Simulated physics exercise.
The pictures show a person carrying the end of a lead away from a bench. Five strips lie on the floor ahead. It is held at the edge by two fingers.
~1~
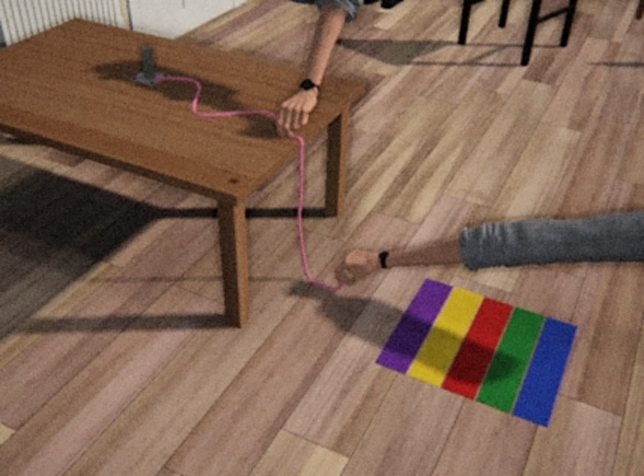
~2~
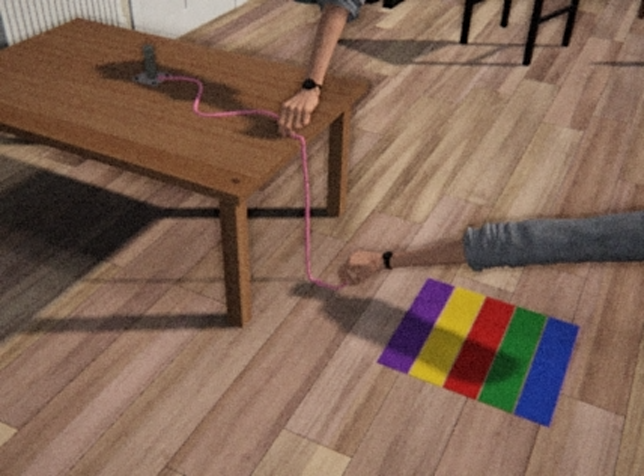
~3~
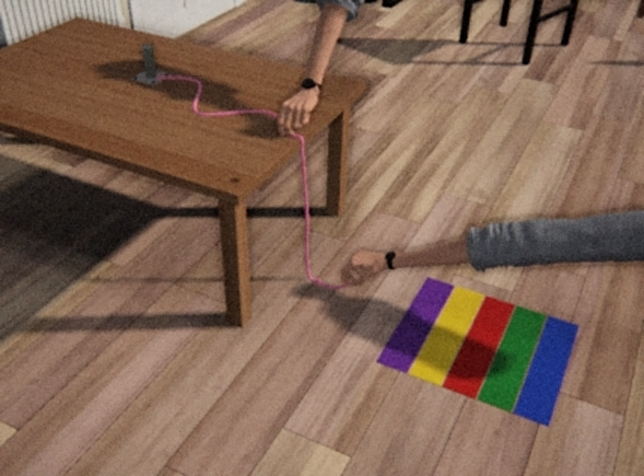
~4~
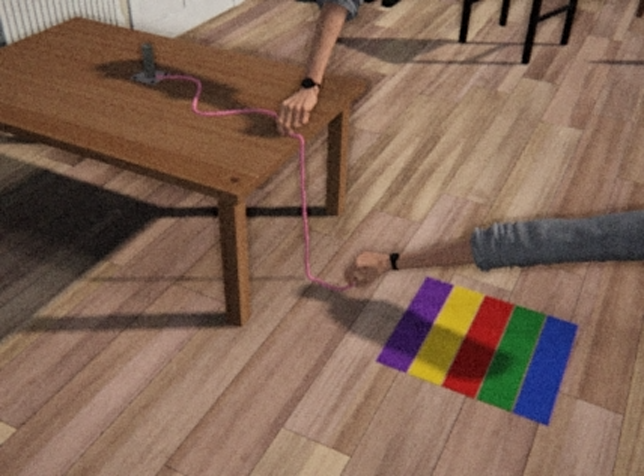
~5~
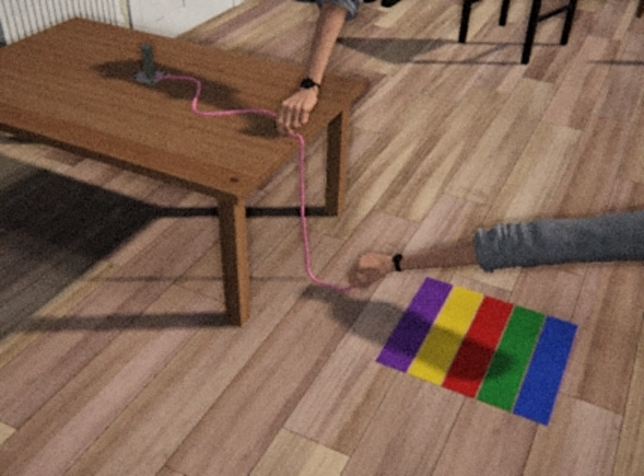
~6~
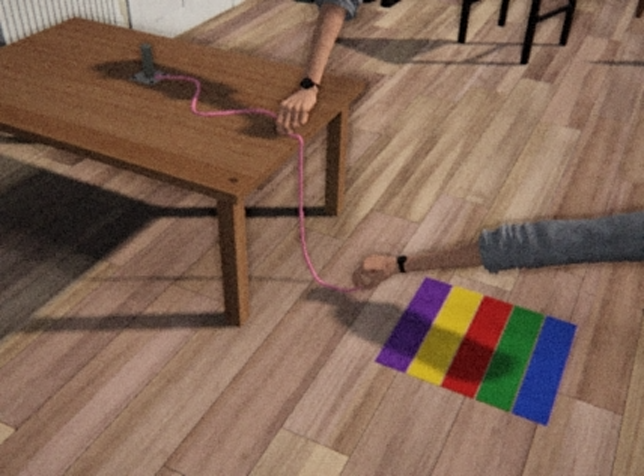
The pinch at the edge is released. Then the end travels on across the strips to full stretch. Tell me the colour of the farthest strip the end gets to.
The farthest it gets is green.
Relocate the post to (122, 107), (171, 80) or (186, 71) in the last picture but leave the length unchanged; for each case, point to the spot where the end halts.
Respectively (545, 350), (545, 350) and (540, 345).
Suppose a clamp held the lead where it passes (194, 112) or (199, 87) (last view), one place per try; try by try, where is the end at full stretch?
Try by try: (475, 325), (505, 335).
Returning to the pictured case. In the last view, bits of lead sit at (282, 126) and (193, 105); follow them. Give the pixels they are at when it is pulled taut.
The first settles around (324, 157), the second around (228, 106).
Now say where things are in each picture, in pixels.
The first picture shows end (343, 282); purple (400, 351); yellow (432, 363); red (465, 375); green (500, 388); blue (536, 401).
The second picture shows end (347, 282); lead through (189, 79) (195, 108) (258, 112) (300, 139) (307, 208) (308, 268).
The third picture shows end (350, 283).
The fourth picture shows end (354, 284); lead through (188, 78) (194, 107) (257, 111) (299, 138) (304, 206) (307, 267).
The fifth picture shows end (357, 285).
The sixth picture shows end (361, 287); lead through (187, 79) (193, 107) (256, 111) (298, 138) (301, 206) (310, 267).
Soon after, end near (466, 322); over yellow.
After that, end near (499, 333); over red.
At the stop, end near (518, 340); over green. It gets as far as the green strip.
